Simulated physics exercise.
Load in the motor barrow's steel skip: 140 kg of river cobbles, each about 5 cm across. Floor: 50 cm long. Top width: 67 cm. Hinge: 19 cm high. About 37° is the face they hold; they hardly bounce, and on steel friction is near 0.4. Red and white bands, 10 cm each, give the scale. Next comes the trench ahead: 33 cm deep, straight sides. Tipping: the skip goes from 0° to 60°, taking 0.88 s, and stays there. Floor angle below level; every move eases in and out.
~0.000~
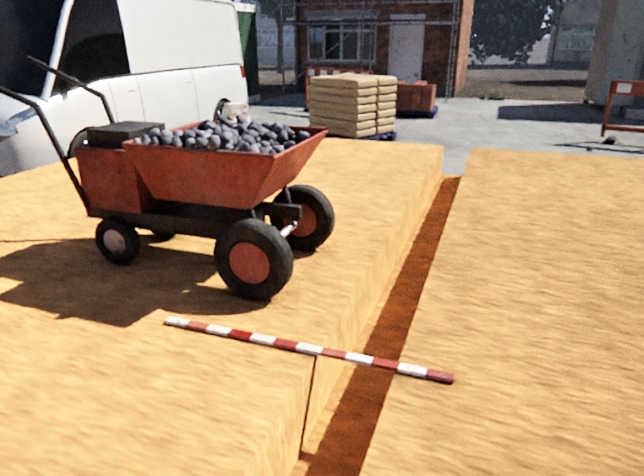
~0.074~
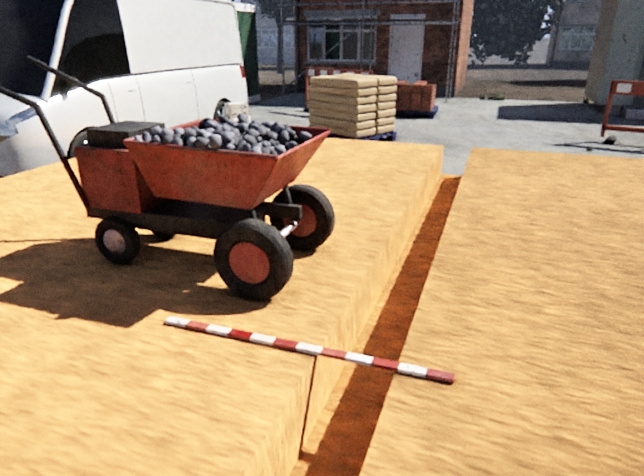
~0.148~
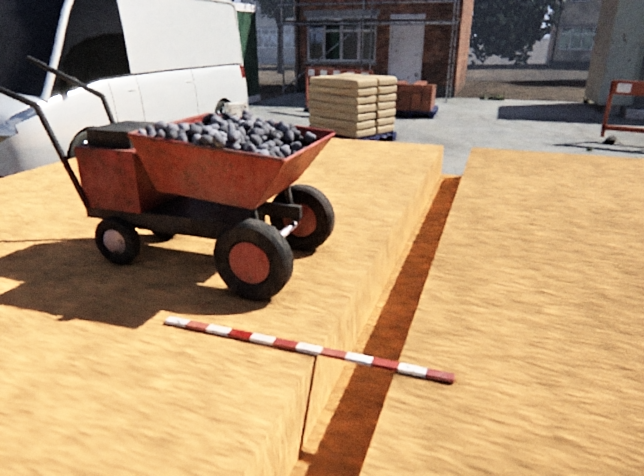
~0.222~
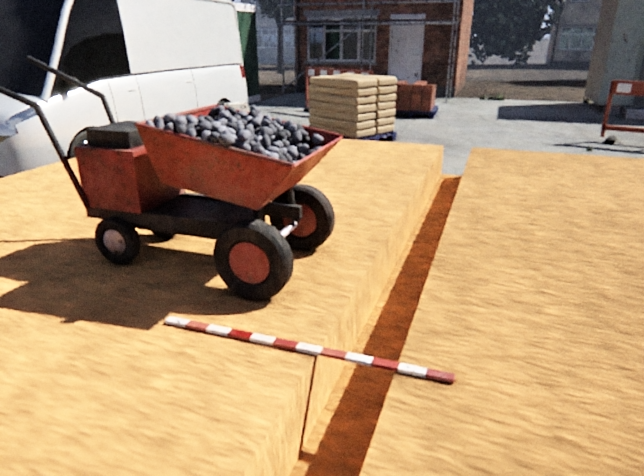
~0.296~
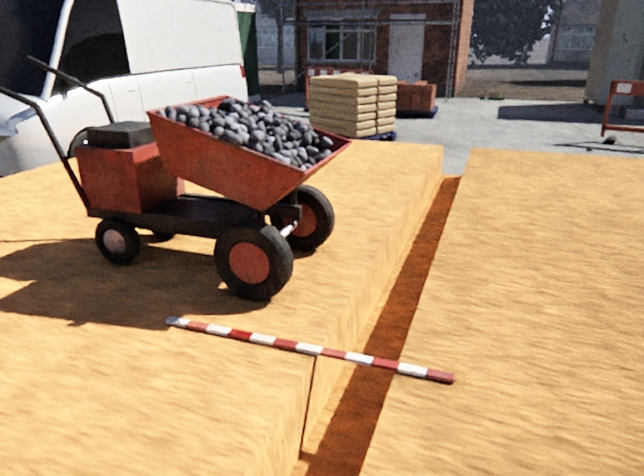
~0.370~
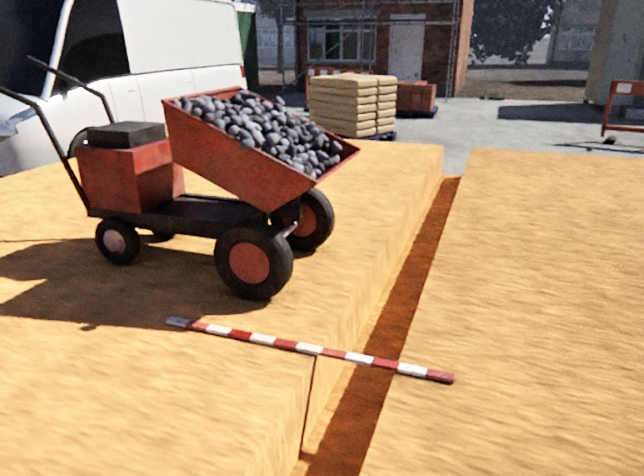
A red skip full of dark grey stones tilted forward on a small wheeled barrow, its back rising steadily while its front lip dipped to the right, beside a narrow trench.
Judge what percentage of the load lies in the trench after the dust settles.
About 40 %.
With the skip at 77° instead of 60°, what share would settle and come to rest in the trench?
With that change, near 60 per cent.
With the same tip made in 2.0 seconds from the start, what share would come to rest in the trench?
Close to 55 percent, then.
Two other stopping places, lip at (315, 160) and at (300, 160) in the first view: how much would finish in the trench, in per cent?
Around 15 and then 25 percent.
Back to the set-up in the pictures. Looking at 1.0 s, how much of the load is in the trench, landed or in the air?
I'd say near 15 per cent at that time.
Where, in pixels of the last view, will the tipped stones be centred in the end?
Look at roughly (407, 331).
After 0.7 s the floor is at 51°; 100 % in the skip; the foremost stones are at (362, 201).
After 1.0 s the floor is at 60°; 80 % in the skip, 16 % in the trench, 4 % past the trench; the foremost stones are at (446, 282).
After 1.3 s the floor is at 60°; 53 % in the skip, 24 % in the trench, 23 % past the trench; the foremost stones are at (565, 310).
After 3.3 s the floor is at 60°; 36 % in the skip, 40 % in the trench, 24 % past the trench; the foremost stones are past the picture's edge.
